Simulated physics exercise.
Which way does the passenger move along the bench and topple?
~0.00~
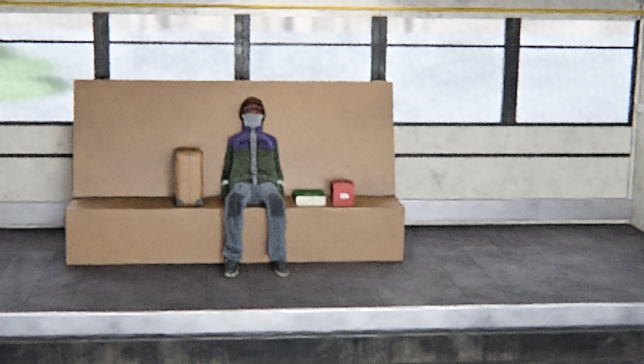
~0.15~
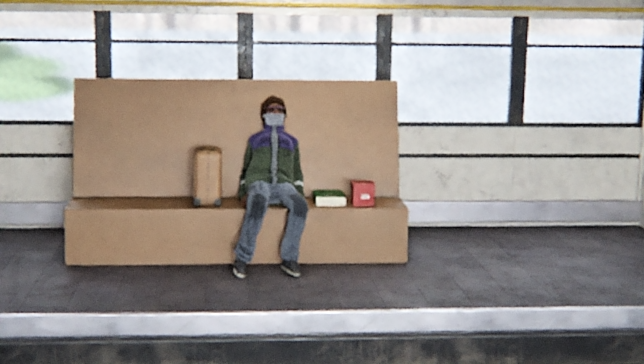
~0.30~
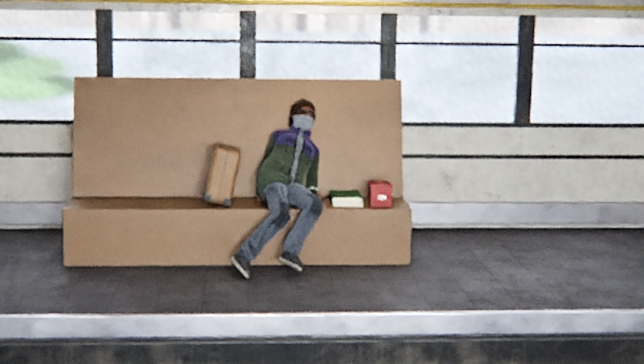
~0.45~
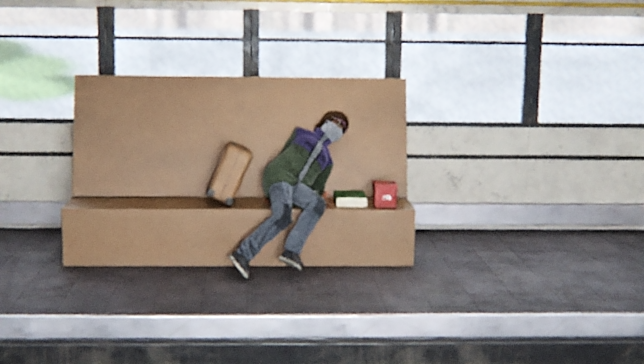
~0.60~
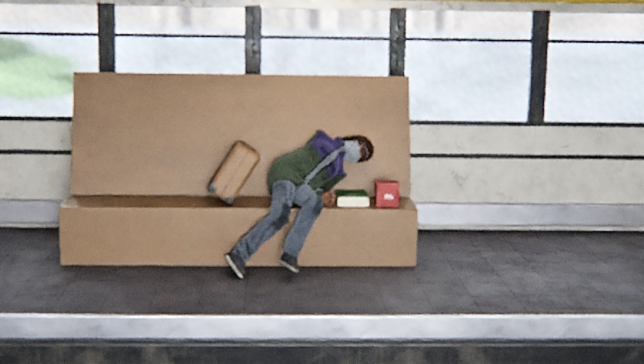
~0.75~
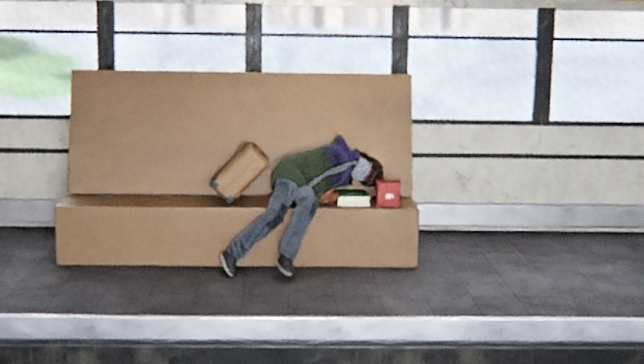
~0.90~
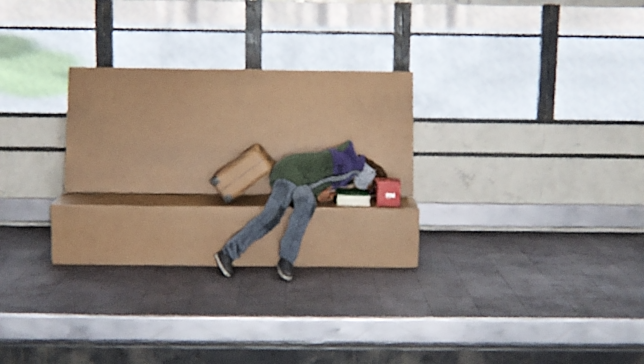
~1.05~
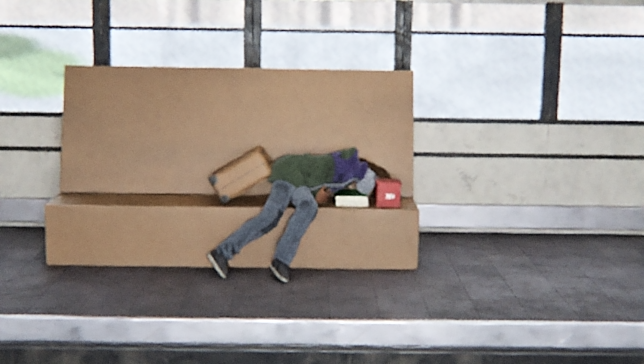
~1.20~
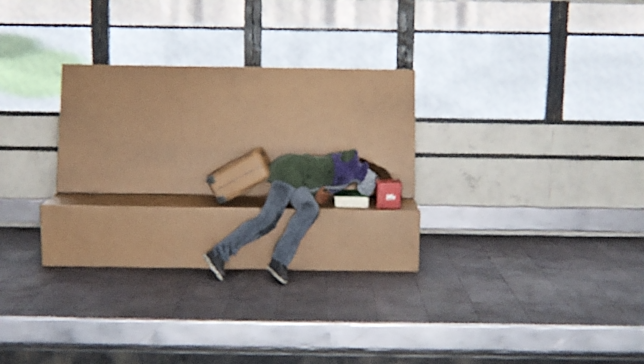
The passenger moves to the right, sliding a little along the seat before the upper body slumps over toward the red tub.
